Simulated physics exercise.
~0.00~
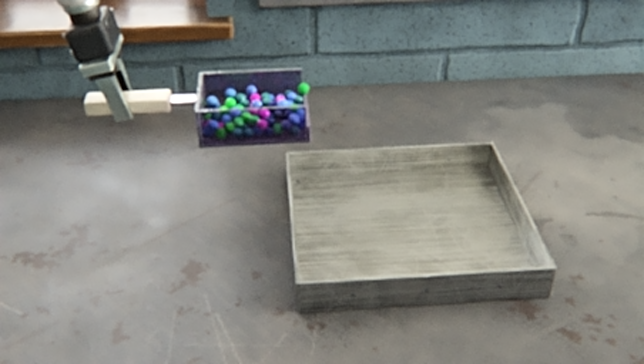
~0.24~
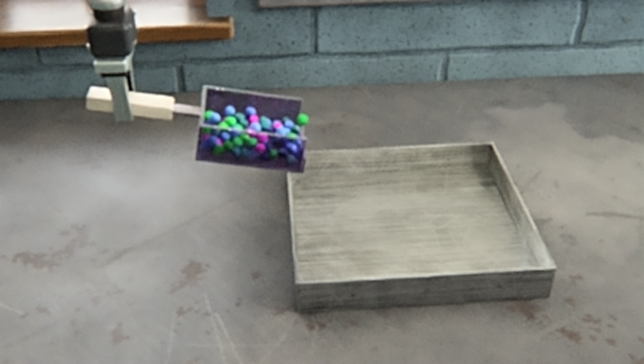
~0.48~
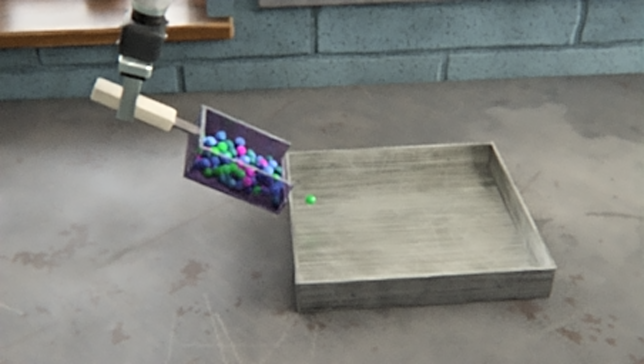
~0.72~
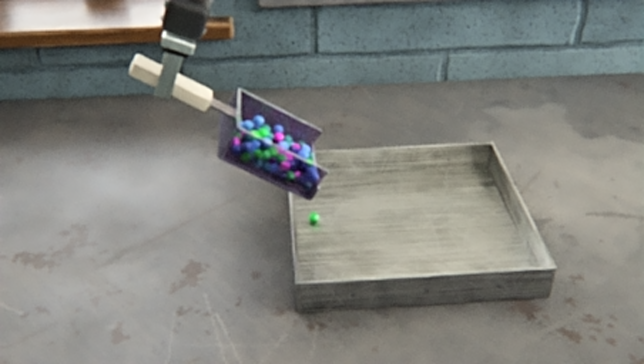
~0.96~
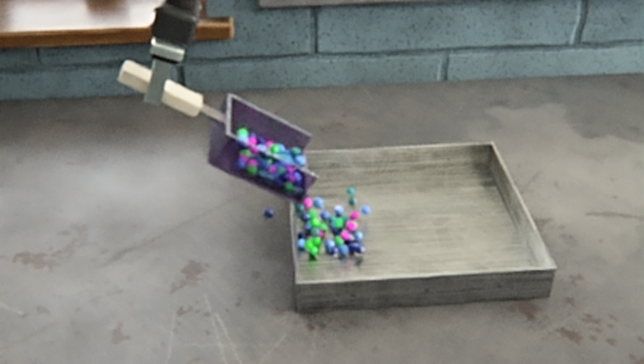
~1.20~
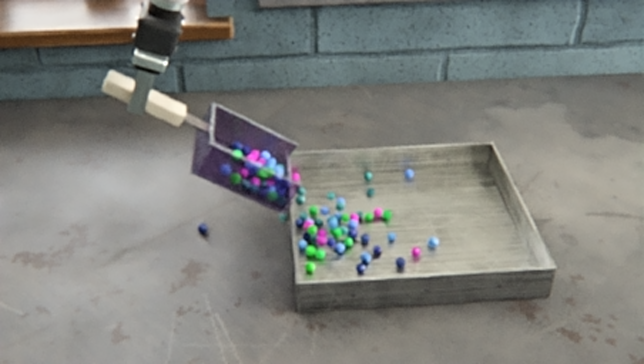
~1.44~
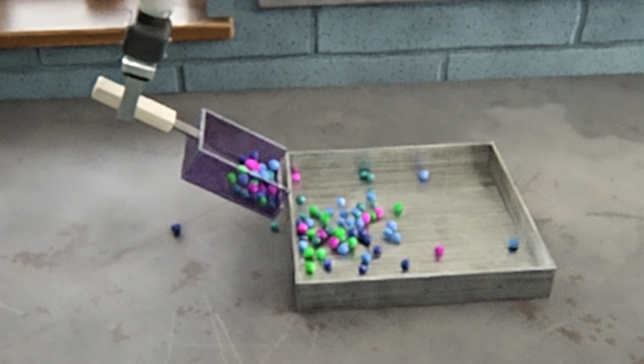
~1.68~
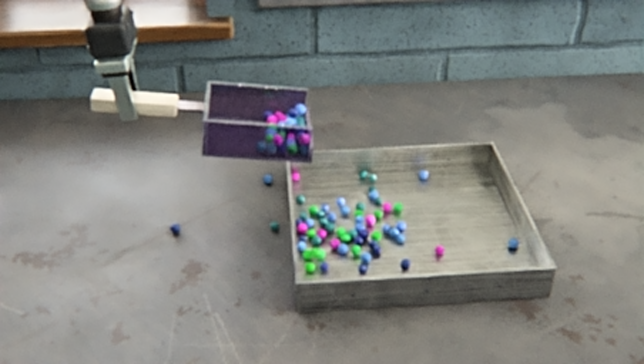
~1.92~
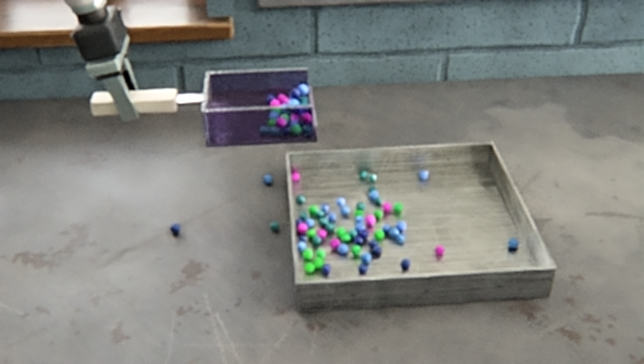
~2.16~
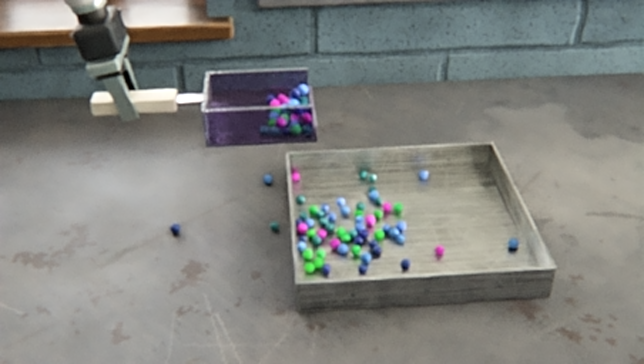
A robot arm tips colourful sweets from a box into a tray, spilling a few outside.
